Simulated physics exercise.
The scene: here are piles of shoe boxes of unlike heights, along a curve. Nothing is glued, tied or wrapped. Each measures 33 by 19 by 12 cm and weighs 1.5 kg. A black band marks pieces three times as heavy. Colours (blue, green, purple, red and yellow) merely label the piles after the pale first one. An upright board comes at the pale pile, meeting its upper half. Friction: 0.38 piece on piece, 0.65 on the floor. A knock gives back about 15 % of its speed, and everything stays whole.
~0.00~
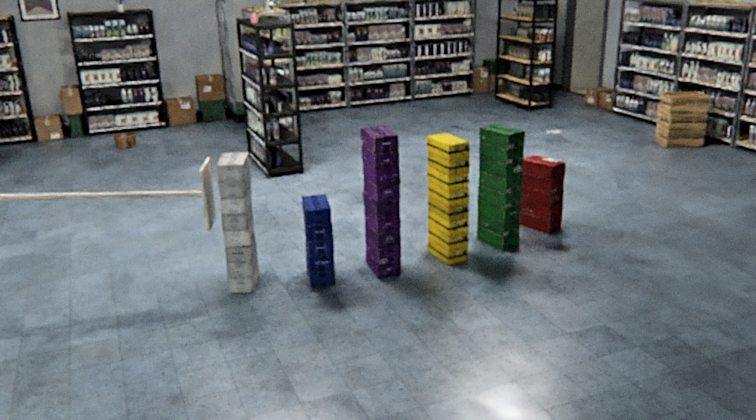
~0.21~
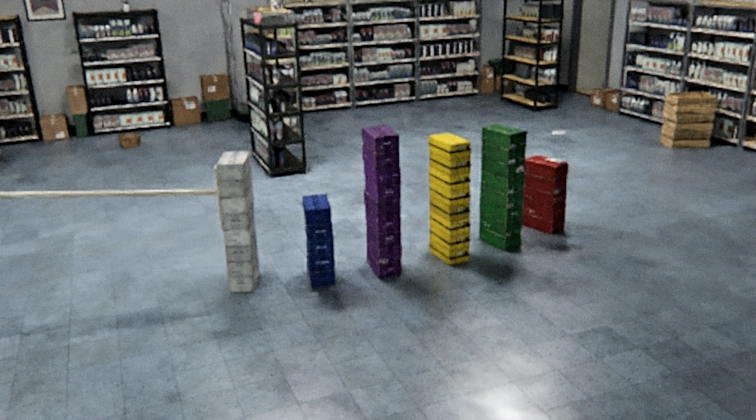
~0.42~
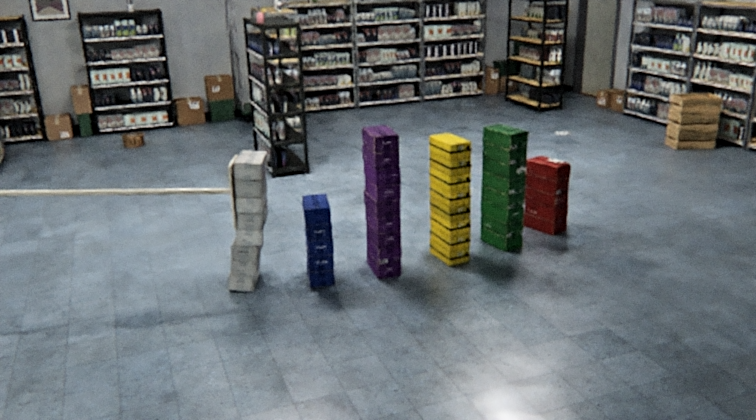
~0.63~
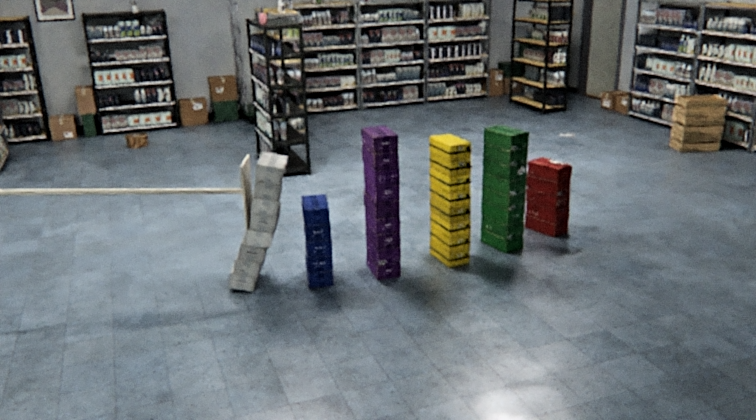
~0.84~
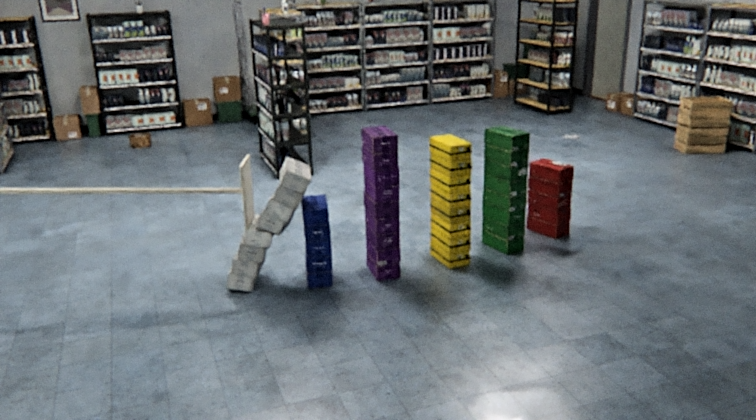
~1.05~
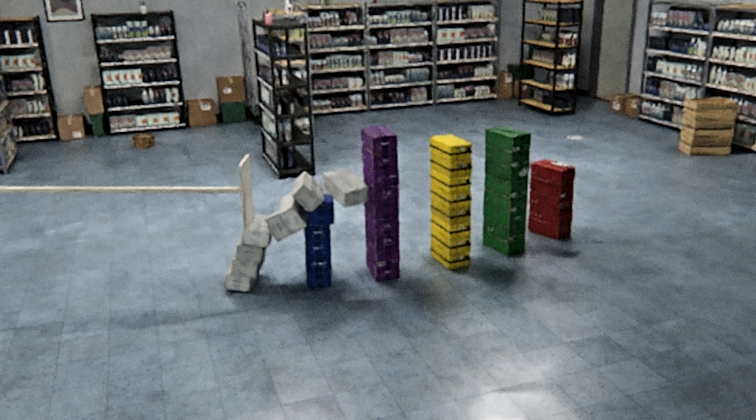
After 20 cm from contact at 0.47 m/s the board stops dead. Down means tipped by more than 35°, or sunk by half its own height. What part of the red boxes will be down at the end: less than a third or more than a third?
It comes to fewer than one in three.
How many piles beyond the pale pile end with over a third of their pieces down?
0 of them.
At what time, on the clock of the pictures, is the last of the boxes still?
Near 2.5 s.
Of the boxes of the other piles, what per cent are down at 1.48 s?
0 per cent by then.
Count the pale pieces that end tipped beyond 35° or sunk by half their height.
4 of them.
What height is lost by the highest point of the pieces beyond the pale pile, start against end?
About 0 cm.
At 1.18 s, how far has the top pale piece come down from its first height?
Roughly 35 cm.
By 1.18 s, 4 of the pale pile down; none of the 5 red boxes down (0 of 35 in all colours); top red box unmoved; top blue box moved 8 cm.
When it is over (2.5 s), 4 of the pale pile down; none of the 5 red boxes down (0 of 35 in all colours); top red box unmoved; top blue box moved 8 cm. That is 0 per cent. In pixels of the last frame, middles, top red box near (553, 172), top blue box near (324, 209).
